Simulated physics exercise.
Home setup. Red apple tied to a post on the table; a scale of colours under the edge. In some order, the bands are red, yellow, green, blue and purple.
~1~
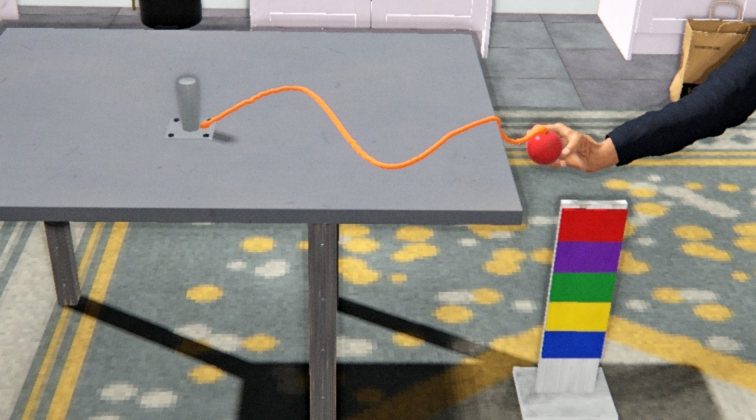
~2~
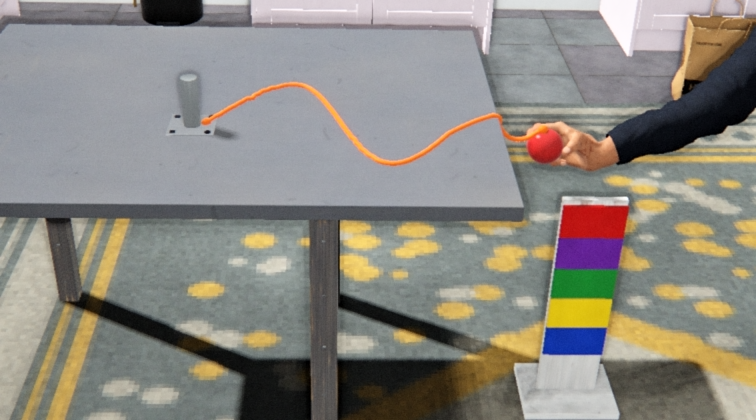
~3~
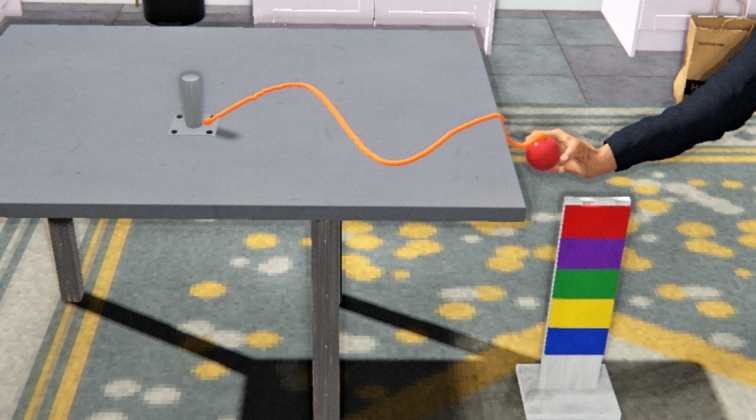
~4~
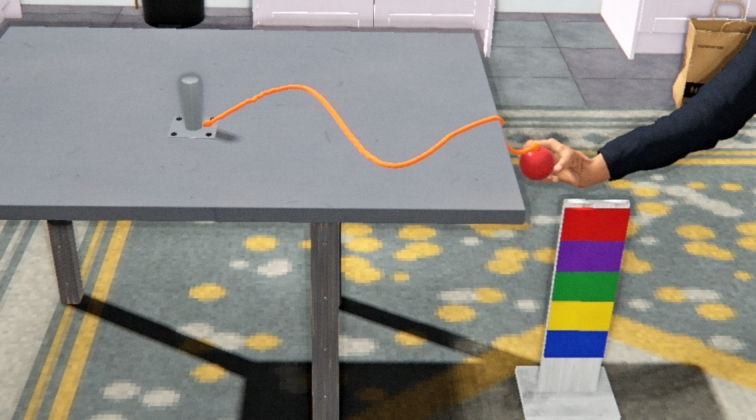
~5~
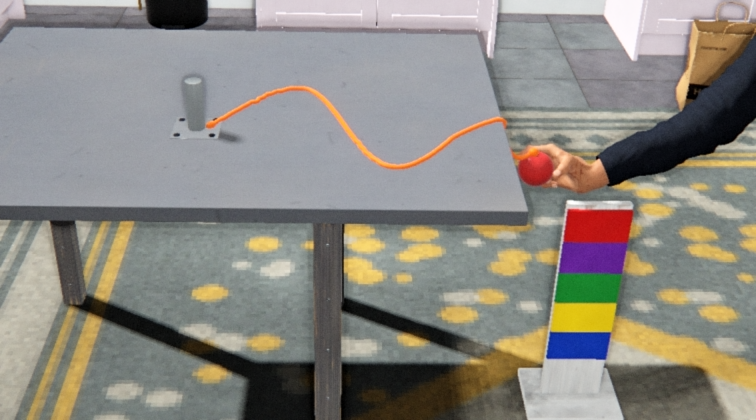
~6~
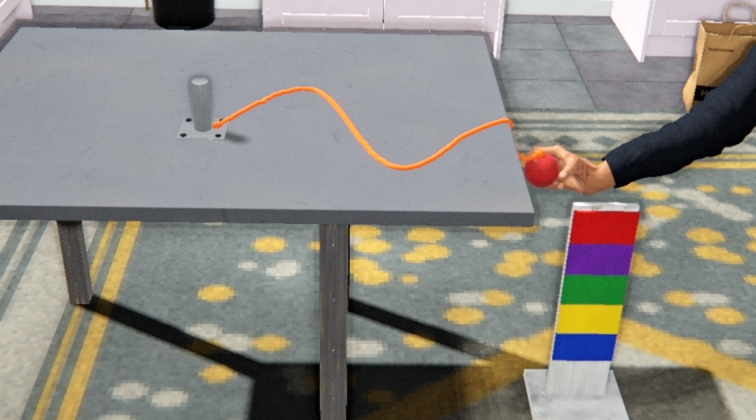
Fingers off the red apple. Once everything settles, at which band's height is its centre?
Its centre settles level with the blue band.
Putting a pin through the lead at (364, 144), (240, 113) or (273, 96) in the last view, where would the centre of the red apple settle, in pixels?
Results: (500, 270); (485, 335); (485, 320).
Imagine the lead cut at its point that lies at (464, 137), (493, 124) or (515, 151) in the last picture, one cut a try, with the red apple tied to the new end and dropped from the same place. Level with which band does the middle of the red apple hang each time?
Results, first to last: Purple; green; yellow.
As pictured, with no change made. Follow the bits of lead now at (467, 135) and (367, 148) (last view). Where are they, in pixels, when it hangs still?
The first finishes about (496, 239) and the second about (500, 116).
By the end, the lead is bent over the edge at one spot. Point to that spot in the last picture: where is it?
Location: About (372, 153).
A little later, apple near (487, 337); level with blue.
Next, apple near (479, 343); level with blue.
When it is over, apple near (483, 346); level with blue. Its middle rests at the blue band.
